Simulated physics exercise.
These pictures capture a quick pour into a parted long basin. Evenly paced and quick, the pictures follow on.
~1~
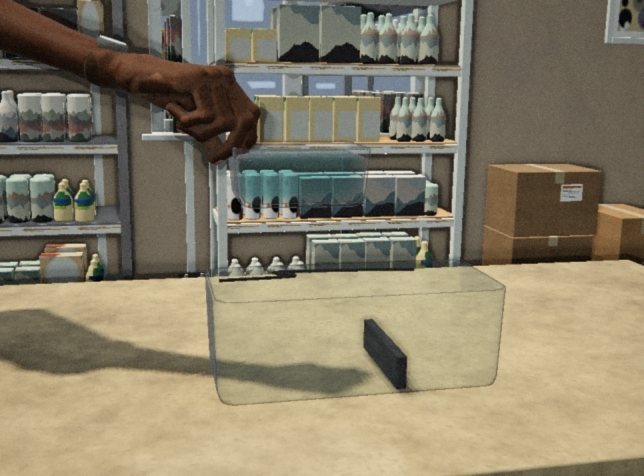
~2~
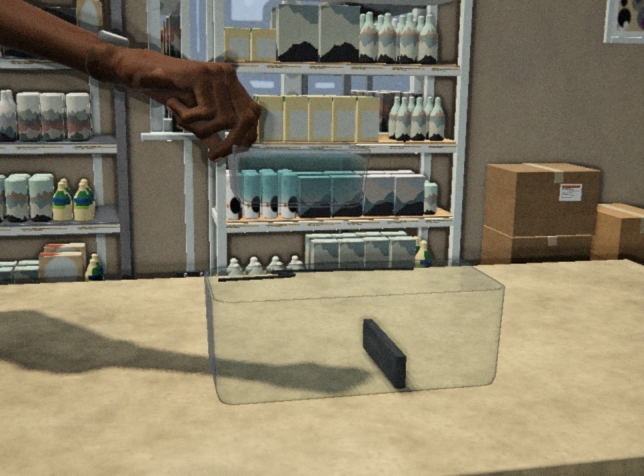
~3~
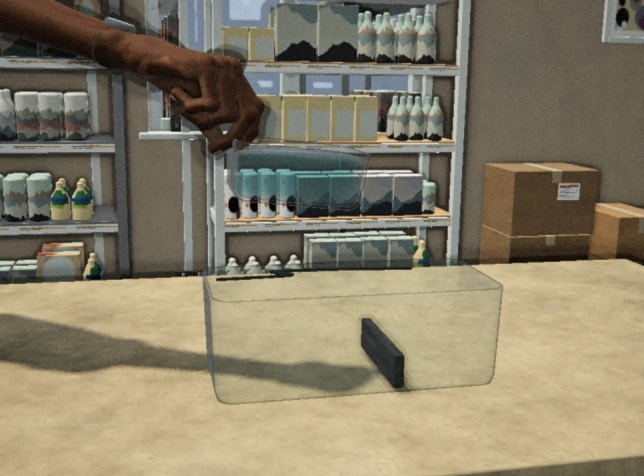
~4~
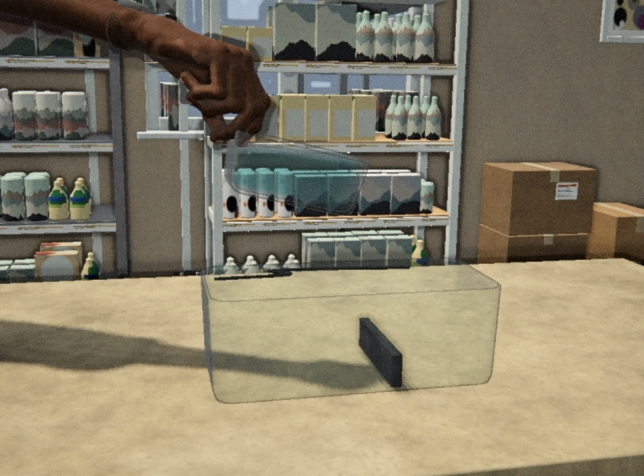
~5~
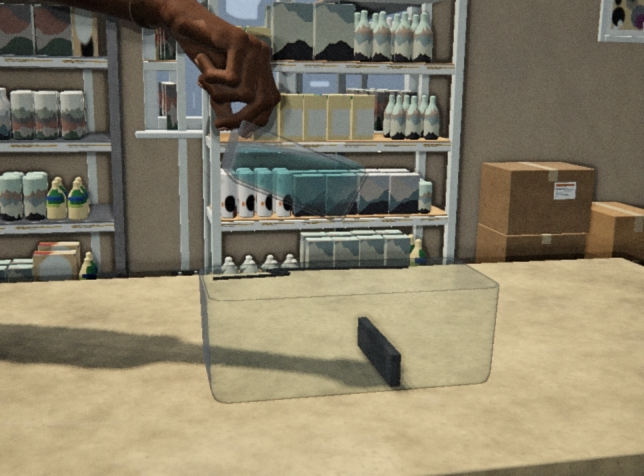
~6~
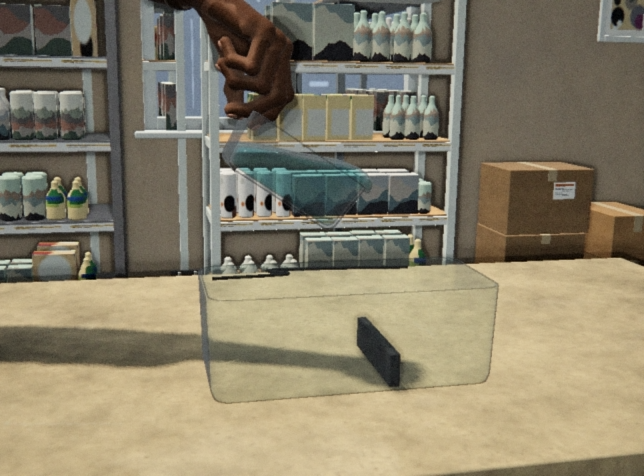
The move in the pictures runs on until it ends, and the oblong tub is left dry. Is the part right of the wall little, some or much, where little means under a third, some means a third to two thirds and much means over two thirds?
Some.
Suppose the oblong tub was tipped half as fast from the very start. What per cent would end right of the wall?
Some 70 per cent.
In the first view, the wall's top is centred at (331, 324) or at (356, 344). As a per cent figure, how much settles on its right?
Roughly 90 per cent, and 65 per cent.
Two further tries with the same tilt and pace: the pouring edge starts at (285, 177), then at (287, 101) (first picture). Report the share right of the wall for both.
In order: Close to 15 and 10 percent.
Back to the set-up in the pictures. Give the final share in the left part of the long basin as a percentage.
Near 45 %.
A moment on, the tilt is 96° and 10 per cent is still to pour, 7 is left of the wall and 48 right of it.
Next, the tilt is 102° and 1 per cent is still to pour, 26 is left of the wall and 55 right of it.
Then the tilt is 102° and 0 per cent is still to pour, 36 is left of the wall and 60 right of it.
Later the tilt is 102° and 0 per cent is still to pour, 42 is left of the wall and 54 right of it.
At rest 43 per cent lies left of the wall, 53 right of it and 4 outside.
